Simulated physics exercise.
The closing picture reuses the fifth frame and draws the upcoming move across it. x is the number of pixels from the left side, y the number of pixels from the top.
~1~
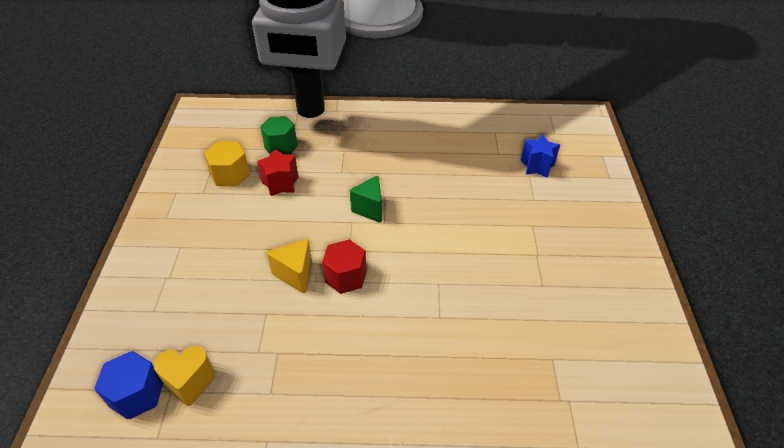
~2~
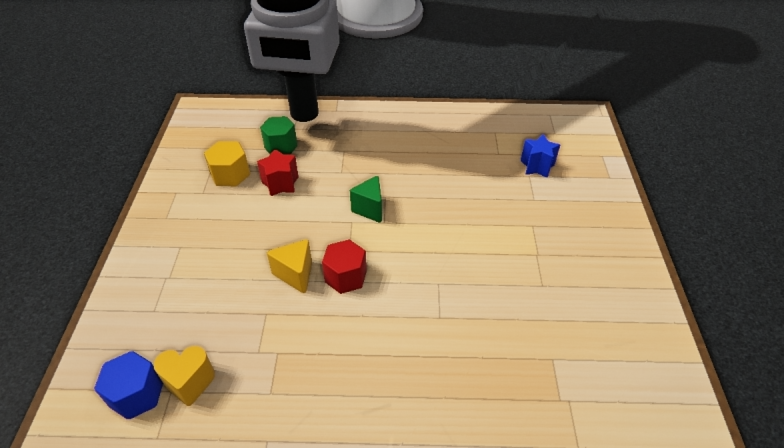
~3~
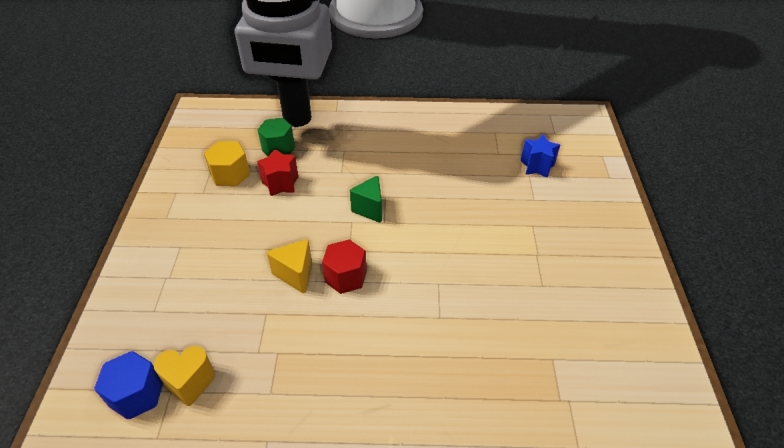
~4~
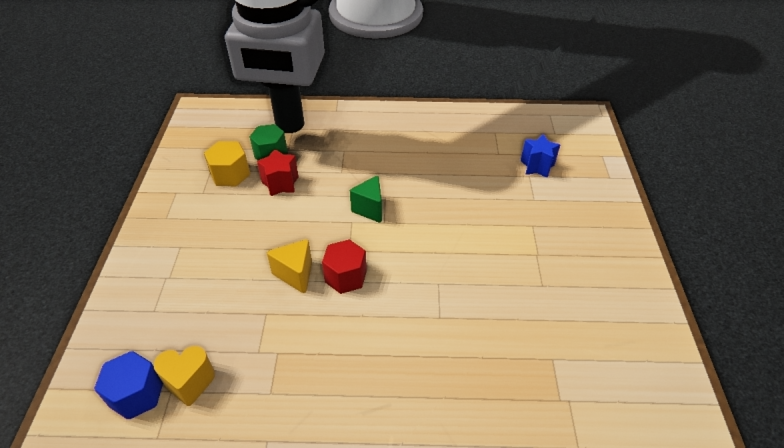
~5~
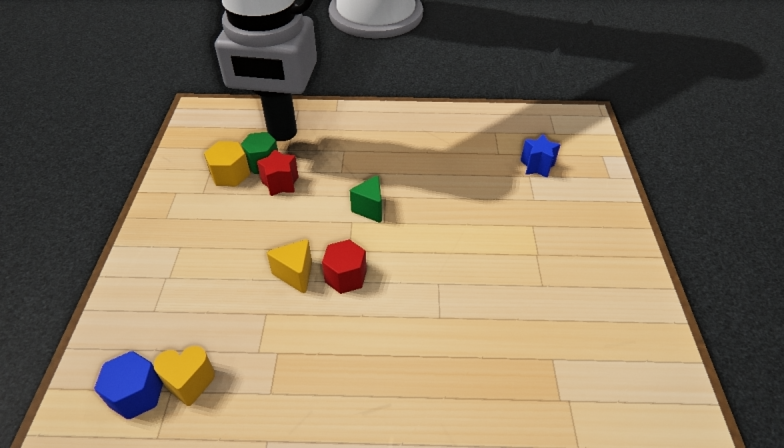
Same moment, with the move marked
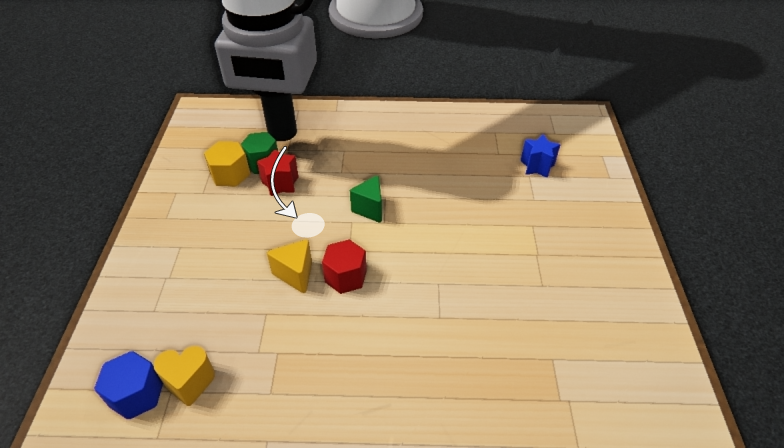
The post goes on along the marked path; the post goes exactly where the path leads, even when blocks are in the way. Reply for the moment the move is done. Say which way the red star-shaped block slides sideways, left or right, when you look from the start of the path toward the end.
Moves left.
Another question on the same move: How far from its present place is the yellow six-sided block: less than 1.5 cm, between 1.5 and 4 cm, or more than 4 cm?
It goes 1.5 to 4 cm.
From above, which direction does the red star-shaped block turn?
The sense of turning is anti-clockwise.
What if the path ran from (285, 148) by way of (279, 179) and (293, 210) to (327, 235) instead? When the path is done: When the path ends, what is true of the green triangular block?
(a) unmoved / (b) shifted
The correct letter is a.
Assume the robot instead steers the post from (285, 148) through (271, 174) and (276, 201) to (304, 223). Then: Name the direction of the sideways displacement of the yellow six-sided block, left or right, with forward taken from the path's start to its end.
Side: Right.
Drawn move, from (285, 148) through (273, 174) and (280, 202) to (308, 225).
What follows on the original path. One third of the way, post (270, 160); yellow six-sided block (201, 163), turned 25° clockwise; green six-sided block (236, 164), turned 40° clockwise; red star-shaped block (278, 176), turned 15° anticlockwise.
Two thirds of the way, post (277, 187); yellow six-sided block (200, 163), turned 30° clockwise; green six-sided block (234, 171), turned 65° clockwise; red star-shaped block (292, 200), turned 50° anticlockwise.
At the end, post (306, 210); yellow six-sided block (200, 163), turned 30° clockwise; green six-sided block (234, 171), turned 65° clockwise; red star-shaped block (317, 225), turned 50° anticlockwise; yellow triangular block still.
